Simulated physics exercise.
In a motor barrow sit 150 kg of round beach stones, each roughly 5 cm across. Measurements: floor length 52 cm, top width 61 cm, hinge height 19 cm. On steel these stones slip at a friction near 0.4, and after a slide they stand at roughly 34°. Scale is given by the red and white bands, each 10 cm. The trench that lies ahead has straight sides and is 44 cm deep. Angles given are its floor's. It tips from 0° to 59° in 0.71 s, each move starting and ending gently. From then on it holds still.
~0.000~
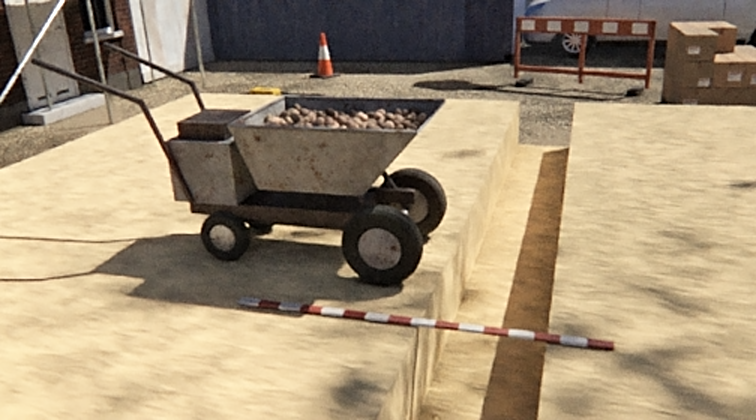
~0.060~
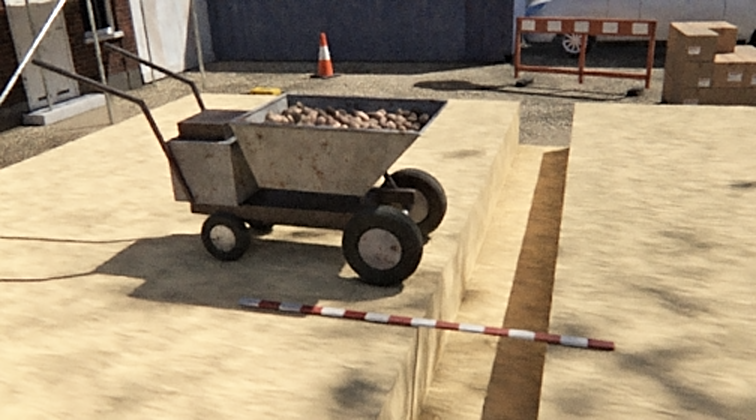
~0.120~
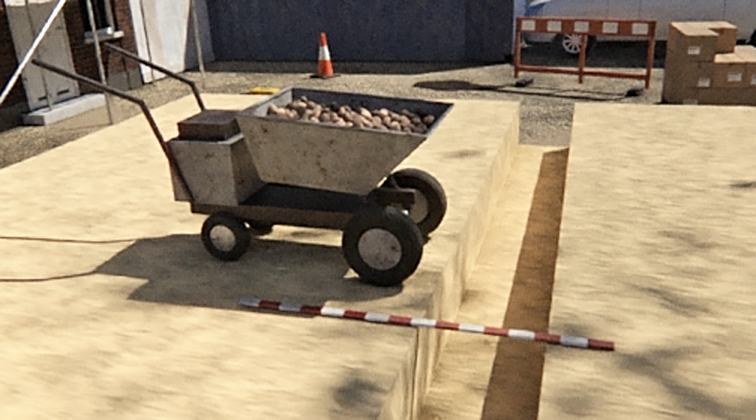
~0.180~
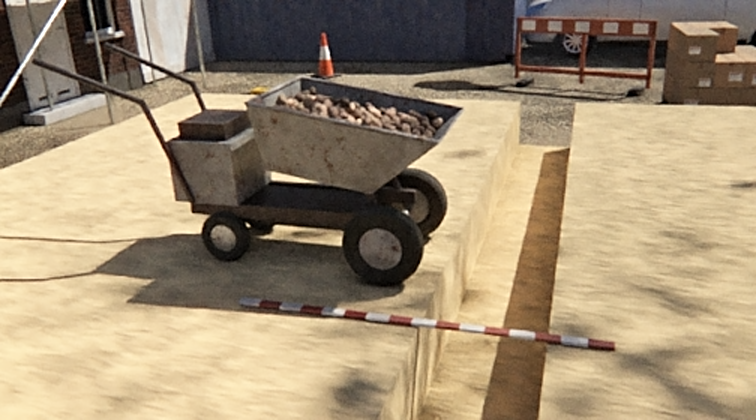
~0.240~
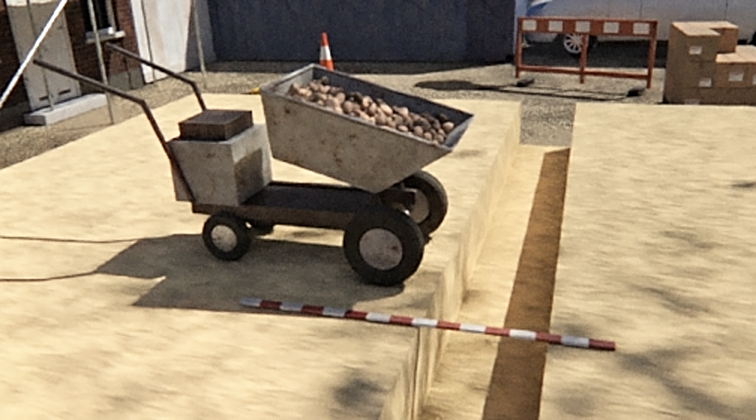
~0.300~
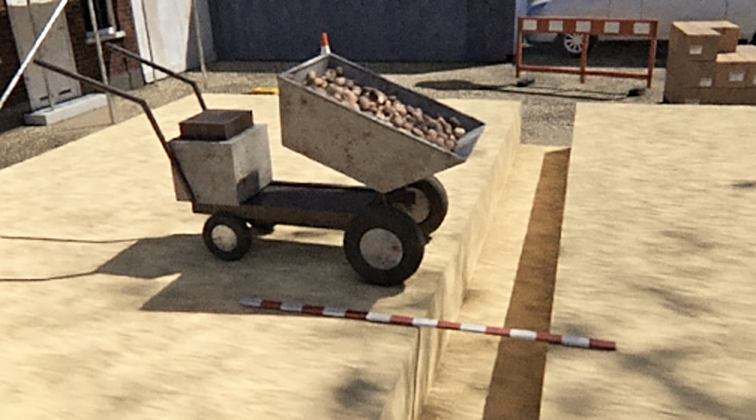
A grey metal motor barrow with black wheels and long handles stands on pale, sandy ground in a sunlit yard, seen from slightly above and to one side. Brownish stones fill its skip, a red and white banded pole lies in front, a narrow trench runs to the right, and a cone, barrier and boxes stand behind. The skip tilts steadily upward toward the right, its stones shifting inside, while the camera stays still.
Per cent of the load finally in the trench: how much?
Approx. 44 %.
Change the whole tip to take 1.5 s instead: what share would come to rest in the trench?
With that change, it comes to around 60 per cent.
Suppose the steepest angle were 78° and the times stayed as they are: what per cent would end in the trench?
It would be near 40 per cent.
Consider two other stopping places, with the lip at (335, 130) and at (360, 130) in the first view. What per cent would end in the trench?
First spot about 95, second spot about 85 per cent.
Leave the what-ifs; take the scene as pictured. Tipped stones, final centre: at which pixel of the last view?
(574, 271).
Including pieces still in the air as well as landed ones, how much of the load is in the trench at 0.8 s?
Close to 10 per cent at that time.
After 0.5 s the floor is at 50°; 100 % in the skip; the foremost stones are at (491, 185).
After 0.8 s the floor is at 59°; 84 % in the skip, 11 % in the trench, 4 % past the trench; the foremost stones are at (579, 241).
After 1.2 s the floor is at 59°; 38 % in the skip, 13 % in the trench, 49 % past the trench; the foremost stones are at (718, 269).
After 3.1 s the floor is at 59°; 3 % in the skip, 44 % in the trench, 53 % past the trench; the foremost stones are past the picture's edge.
